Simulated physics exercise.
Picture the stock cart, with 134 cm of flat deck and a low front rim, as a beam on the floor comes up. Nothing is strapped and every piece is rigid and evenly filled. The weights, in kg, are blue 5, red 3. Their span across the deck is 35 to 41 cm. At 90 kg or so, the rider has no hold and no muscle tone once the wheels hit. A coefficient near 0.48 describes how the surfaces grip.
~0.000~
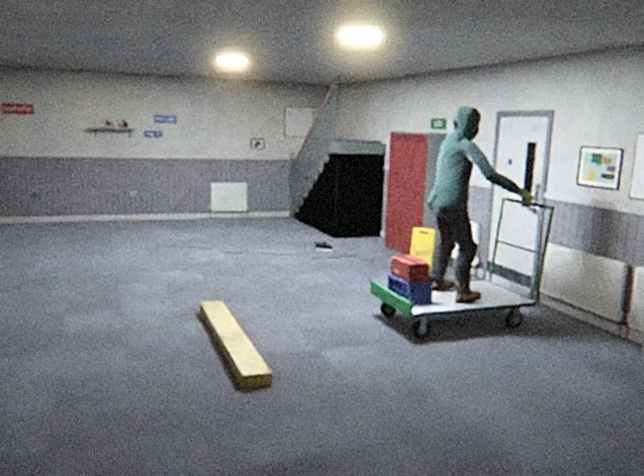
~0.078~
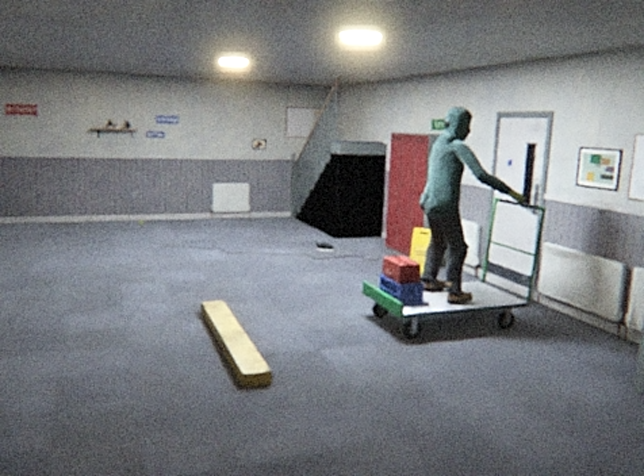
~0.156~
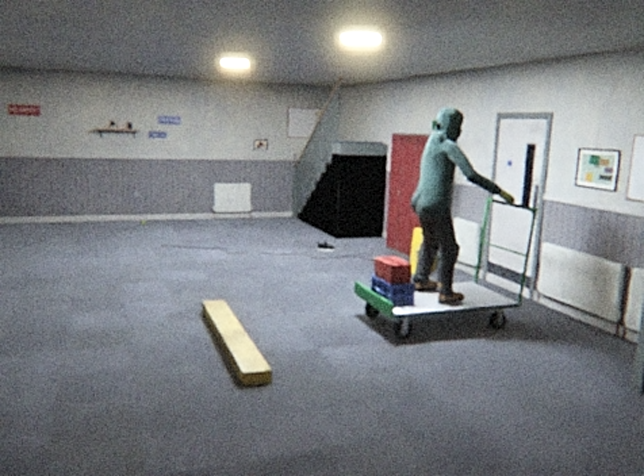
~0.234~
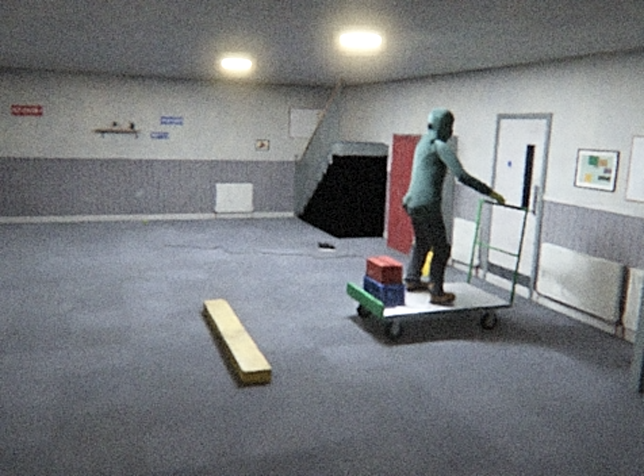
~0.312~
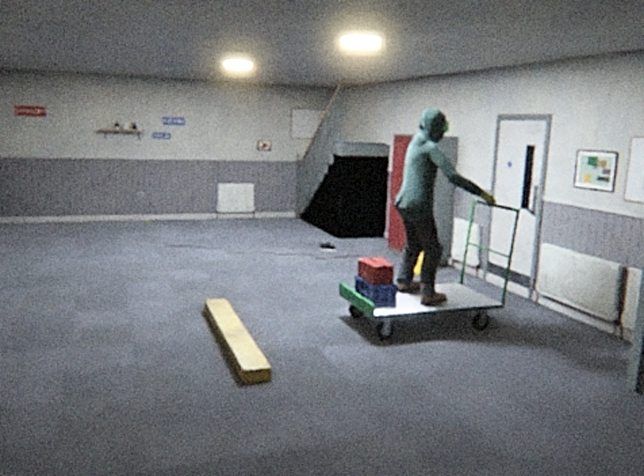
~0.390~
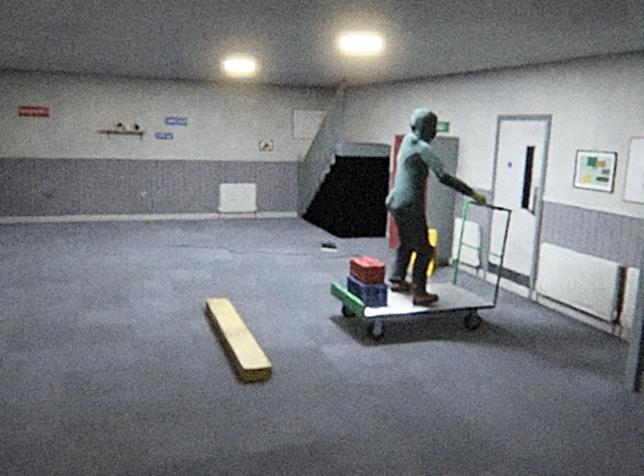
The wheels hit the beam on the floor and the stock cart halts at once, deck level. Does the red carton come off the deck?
Yes.
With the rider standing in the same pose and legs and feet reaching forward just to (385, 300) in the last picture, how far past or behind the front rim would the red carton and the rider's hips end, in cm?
Red 60 past, hips 40 past.
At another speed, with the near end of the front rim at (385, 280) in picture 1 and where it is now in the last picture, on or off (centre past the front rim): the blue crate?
Blue: Still aboard.
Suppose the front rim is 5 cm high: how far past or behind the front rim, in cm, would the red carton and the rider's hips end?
Then red 60 past, hips 10 past.
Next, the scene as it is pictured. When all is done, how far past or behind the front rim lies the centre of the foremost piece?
Measured from the front rim, the centre lies around 70 cm past it.
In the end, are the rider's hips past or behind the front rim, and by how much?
About 40 cm past the rim.
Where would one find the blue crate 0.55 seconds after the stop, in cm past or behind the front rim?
About 15 cm behind the rim.
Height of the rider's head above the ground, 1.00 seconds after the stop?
About 80 cm above the ground.
After 1.33 s the deck stops.
After 1.88 s the red carton is 3 cm past the rim, tilted 25°, near (233, 280) in the last picture's view.
After 2.33 s the red carton is 37 cm past the rim, tilted 145°, near (193, 328) in the last picture's view.
Final state at 5.3 s, past the rim, red carton and the rider's hips; behind it, blue crate.
